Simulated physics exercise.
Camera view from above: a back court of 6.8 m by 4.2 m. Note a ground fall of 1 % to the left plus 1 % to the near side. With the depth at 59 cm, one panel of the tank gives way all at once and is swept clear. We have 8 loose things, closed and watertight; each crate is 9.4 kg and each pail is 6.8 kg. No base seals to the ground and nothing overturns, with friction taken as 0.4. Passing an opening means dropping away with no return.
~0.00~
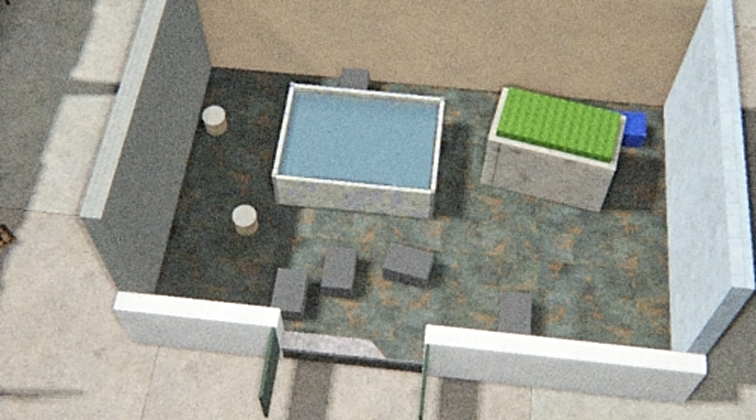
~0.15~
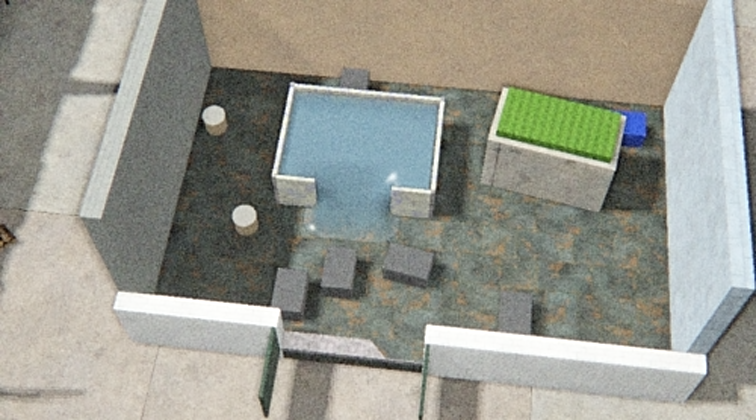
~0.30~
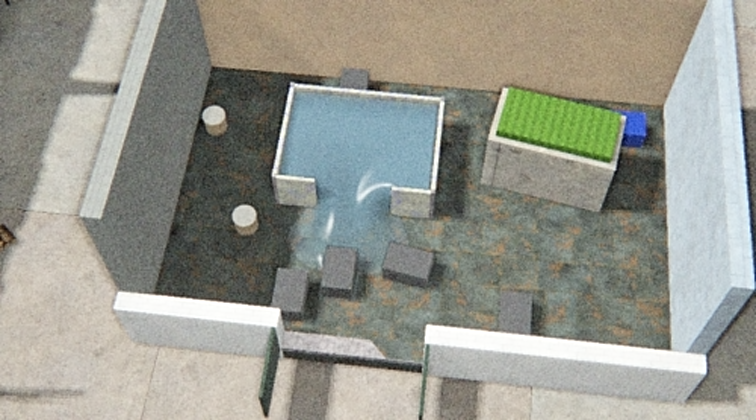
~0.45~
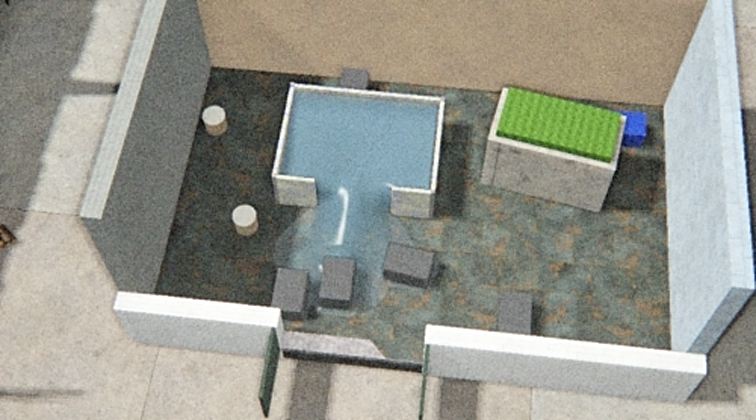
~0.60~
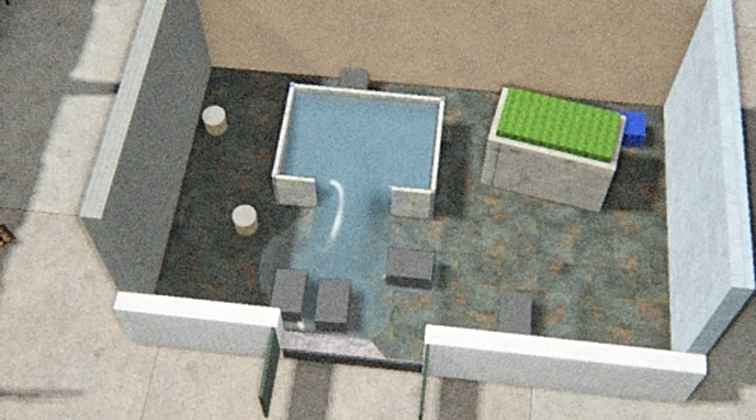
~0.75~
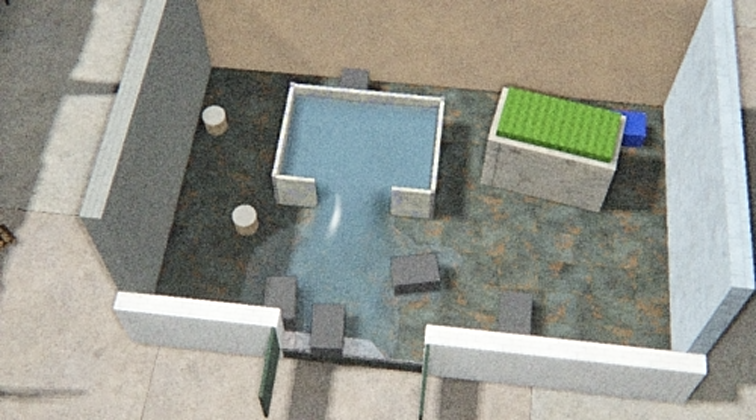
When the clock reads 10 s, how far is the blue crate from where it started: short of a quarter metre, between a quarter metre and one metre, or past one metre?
Virtually static.
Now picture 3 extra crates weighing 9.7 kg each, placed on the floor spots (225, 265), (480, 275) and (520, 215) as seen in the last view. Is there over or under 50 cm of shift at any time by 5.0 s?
Listed order gives above the limit, within the limit, within the limit.
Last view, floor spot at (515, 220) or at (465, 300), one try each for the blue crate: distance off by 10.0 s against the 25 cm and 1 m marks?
Taken in turn, it stays almost motionless and then glides a modest way.
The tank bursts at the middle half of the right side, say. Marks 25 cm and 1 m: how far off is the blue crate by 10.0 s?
Outcome for the blue crate: Long-distance displacement.
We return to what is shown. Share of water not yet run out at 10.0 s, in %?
I'd say some 44 percent hasn't gone yet.
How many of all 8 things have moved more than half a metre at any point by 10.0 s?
I get 5.
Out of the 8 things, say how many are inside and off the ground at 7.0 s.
Just then, the number is 1.
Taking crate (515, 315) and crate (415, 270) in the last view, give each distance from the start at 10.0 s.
Taking them in turn, the shifts are 120 cm and 200 cm.
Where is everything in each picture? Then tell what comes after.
The blue crate at (625, 122), on the bottom; water covers 3.1 m2; 0 of 8 have shifted, in the first picture.
The blue crate at (625, 122) rests on the ground; 3.7 m2 under water; 0 of 8 have shifted, in the second picture.
The blue crate at (625, 122), on the bottom; water covers 4.4 m2; 0 of 8 have shifted, in the third picture.
The blue crate at (625, 122) rests on the ground; 5.2 m2 under water; 1 of 8 have shifted, in the fourth picture.
The blue crate at (625, 122), on the bottom; water covers 6.0 m2; 2 of 8 have shifted, in the fifth picture.
The blue crate at (625, 122), on the bottom; water covers 7.0 m2; 3 of 8 have shifted, in the sixth picture.
After 2.0 s the blue crate is near (625, 122), 0.0 m from its start, aground; 1 of 8 are out; 0 afloat.
After 4.5 s the blue crate is near (625, 122), 0.0 m from its start, aground; 1 of 8 are out; 1 afloat.
After 7.0 s the blue crate is near (625, 122), 0.0 m from its start, aground; 1 of 8 are out; 1 afloat.
After 10.0 s the blue crate is near (625, 122), 0.0 m from its start, aground; 1 of 8 are out; 1 afloat.
